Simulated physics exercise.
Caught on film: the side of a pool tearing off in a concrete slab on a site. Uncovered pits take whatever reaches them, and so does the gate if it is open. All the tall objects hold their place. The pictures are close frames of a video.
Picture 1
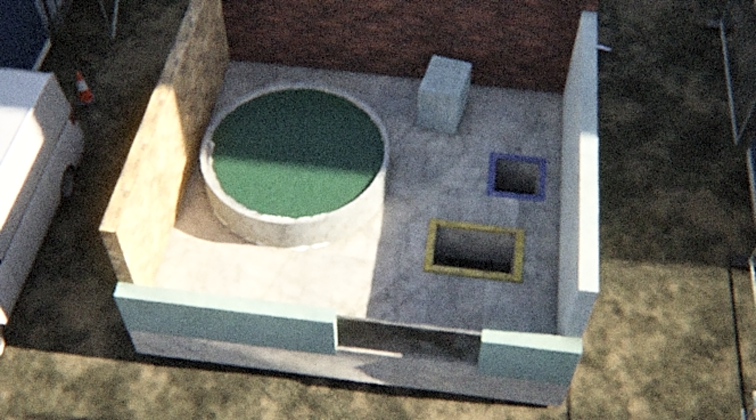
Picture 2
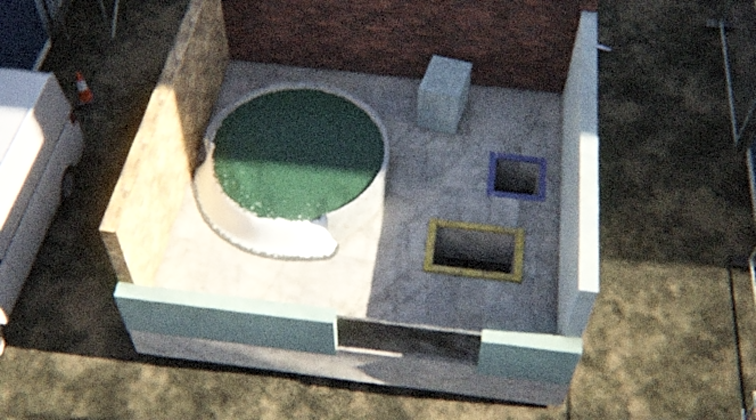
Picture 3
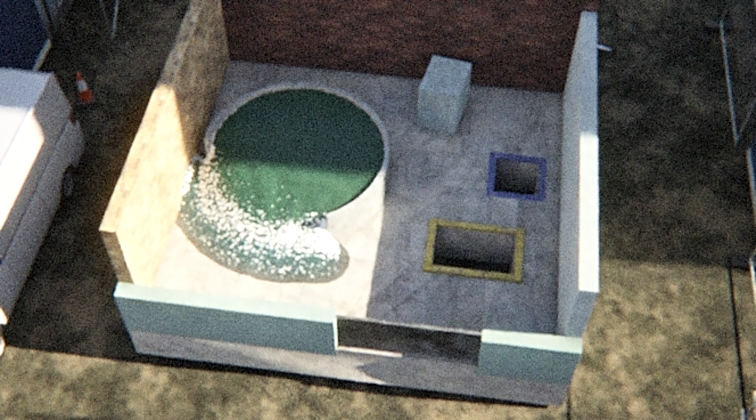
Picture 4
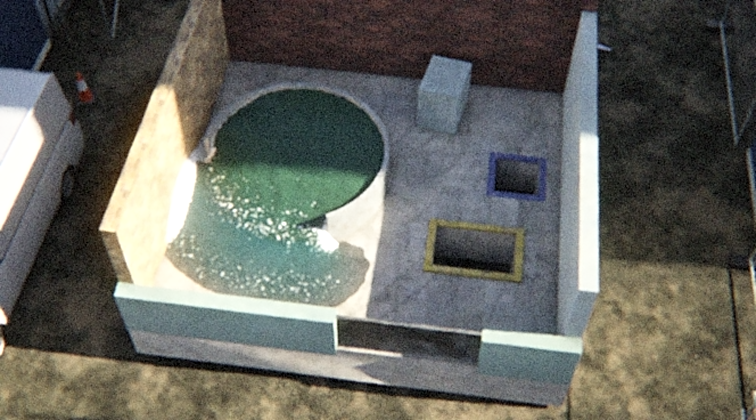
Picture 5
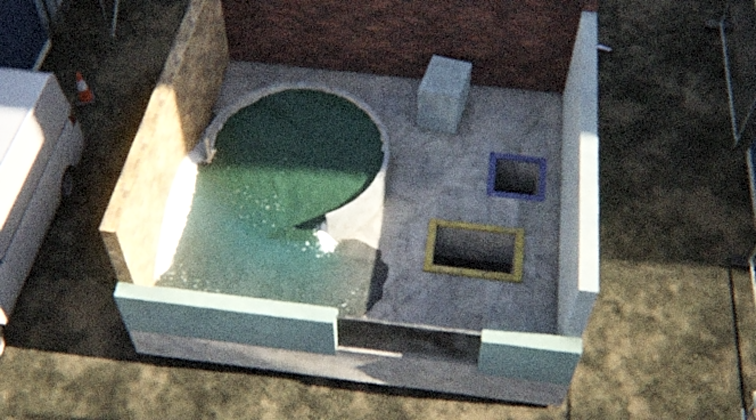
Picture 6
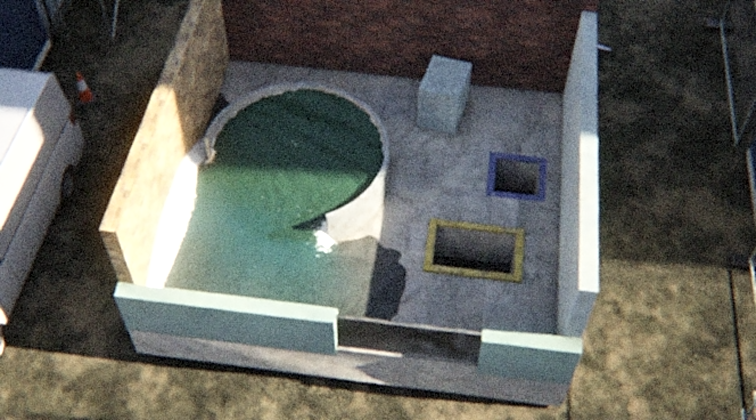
The video shows a round tank of green water in a walled concrete enclosure as its front-left side tears open; foaming water surges out, spreading across the floor to the left and front walls, while the pale block stays still.
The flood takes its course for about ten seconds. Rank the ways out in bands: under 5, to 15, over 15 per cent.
The gate takes under 5 %; the yellow pit takes over 15 %; the blue pit takes from 5 to 15 %.
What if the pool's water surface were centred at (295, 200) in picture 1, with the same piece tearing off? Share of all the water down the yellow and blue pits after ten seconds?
Roughly, in per cent: Yellow 10, blue 10.
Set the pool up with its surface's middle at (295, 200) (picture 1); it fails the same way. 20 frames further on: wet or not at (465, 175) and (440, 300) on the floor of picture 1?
In that order: Dry, covered.
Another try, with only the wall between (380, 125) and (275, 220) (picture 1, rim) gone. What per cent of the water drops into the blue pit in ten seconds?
In per cent: Blue 25.
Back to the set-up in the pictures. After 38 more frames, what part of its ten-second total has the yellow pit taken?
I make it 60 per cent.
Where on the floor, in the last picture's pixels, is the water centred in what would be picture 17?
Roughly at (267, 228).
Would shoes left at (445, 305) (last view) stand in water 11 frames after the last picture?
Verdict: Wet.
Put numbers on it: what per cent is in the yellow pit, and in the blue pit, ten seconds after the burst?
In turn 20 and 10 per cent.
A moment on, water covers 35 % of the floor; the gate 0 %, the yellow pit 0 %, the blue pit 0 %.
Next, water covers 45 % of the floor; the gate 0 %, the yellow pit 0 %, the blue pit 0 %.
Then, water covers 70 % of the floor; the gate 0 %, the yellow pit 3 %, the blue pit 0 %.
Later, water covers 95 % of the floor; the gate 0 %, the yellow pit 12 %, the blue pit 5 %.
In the end, water covers 100 % of the floor; the gate 0 %, the yellow pit 20 %, the blue pit 10 %.
